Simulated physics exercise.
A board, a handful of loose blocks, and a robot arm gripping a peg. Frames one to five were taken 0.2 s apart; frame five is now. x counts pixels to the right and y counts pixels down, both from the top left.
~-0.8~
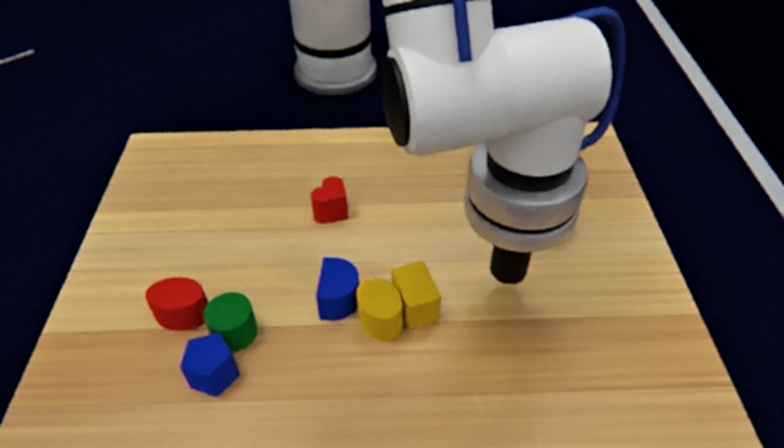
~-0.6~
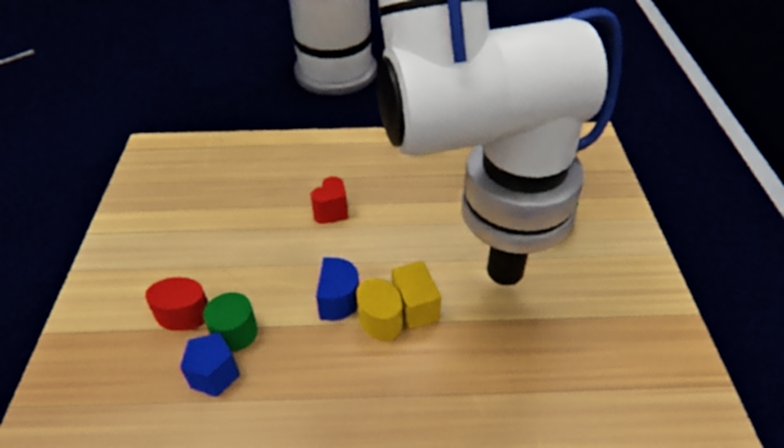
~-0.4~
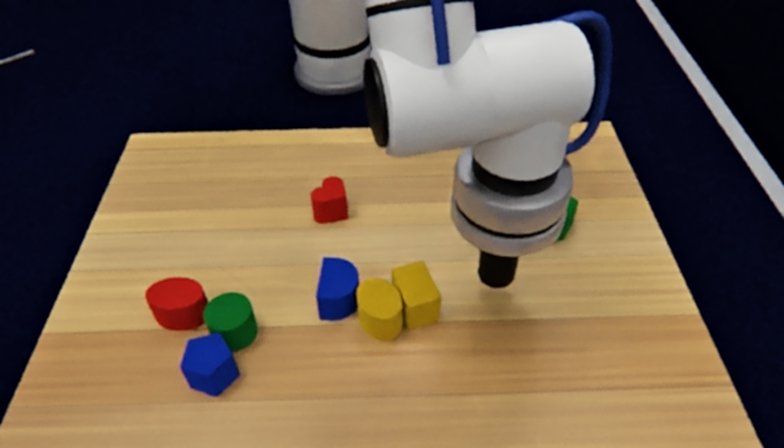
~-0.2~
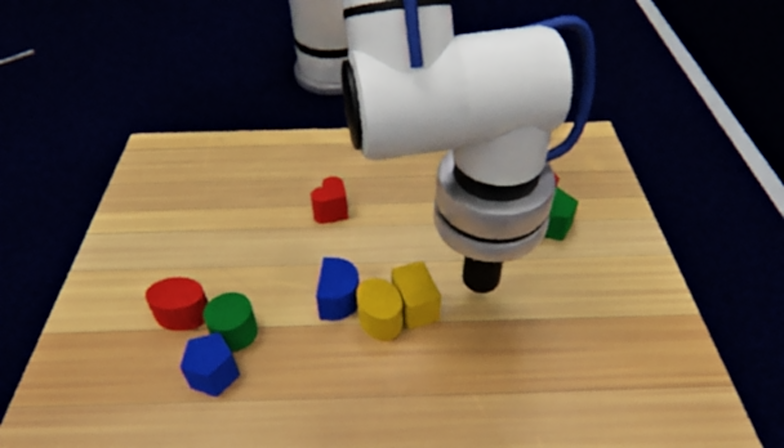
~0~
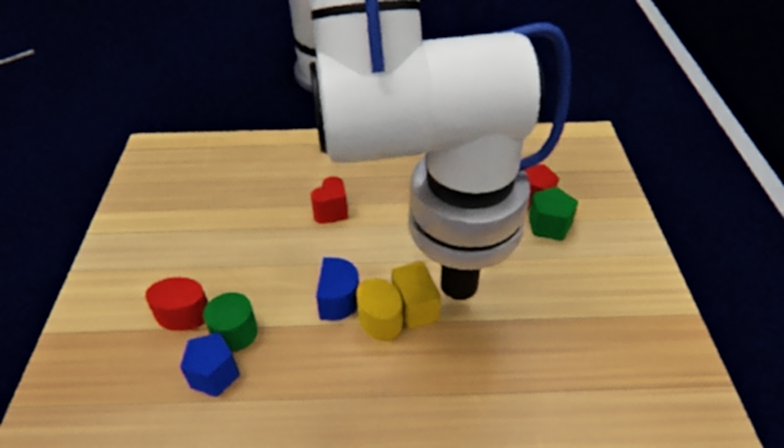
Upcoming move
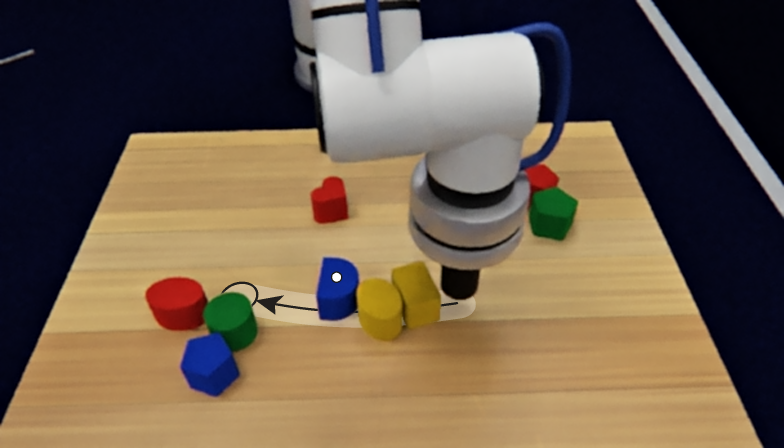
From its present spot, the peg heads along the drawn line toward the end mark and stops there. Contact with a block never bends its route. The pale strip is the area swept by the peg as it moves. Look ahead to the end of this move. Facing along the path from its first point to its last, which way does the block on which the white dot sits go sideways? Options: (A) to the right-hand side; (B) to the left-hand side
Answer: A.
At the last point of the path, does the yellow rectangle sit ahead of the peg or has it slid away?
In the end it is beside or behind the peg.
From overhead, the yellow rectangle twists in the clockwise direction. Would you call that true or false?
False.
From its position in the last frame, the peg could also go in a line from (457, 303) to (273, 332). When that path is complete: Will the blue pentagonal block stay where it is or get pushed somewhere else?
It gets moved.
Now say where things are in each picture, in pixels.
The first picture shows lower end of the peg (508, 272), tops of blocks, red elliptical block (174, 292), green circle (227, 310), blue D-shaped block (337, 277), yellow elliptical block (379, 297), yellow rectangle (416, 283).
The second picture shows peg (505, 273), blocks as before.
The third picture shows peg (496, 276), blocks as before.
The fourth picture shows peg (481, 280), blocks as before.
The fifth picture shows peg (459, 287), red elliptical block (174, 292), green circle (227, 310), blue D-shaped block (337, 277), yellow elliptical block (379, 297), yellow rectangle (416, 283).
The drawn path runs from (457, 303) by way of (383, 311) and (309, 309) to (239, 297); the dot is on the blue D-shaped block.
What follows on the original path. One third of the way, peg (382, 295); blue D-shaped block (299, 275), turned 70° clockwise; yellow elliptical block (311, 319); yellow rectangle (343, 297), turned 15° anticlockwise.
Two thirds of the way, peg (305, 293); green circle (222, 312); blue D-shaped block (262, 270); yellow elliptical block (255, 342), turned 30° anticlockwise; yellow rectangle (278, 311), turned 40° anticlockwise.
At the end, peg (234, 281); red elliptical block not moved; green circle (212, 317); blue D-shaped block (208, 247), turned 180° clockwise; yellow elliptical block (252, 347), turned 35° anticlockwise; yellow rectangle (265, 313), turned 65° anticlockwise.
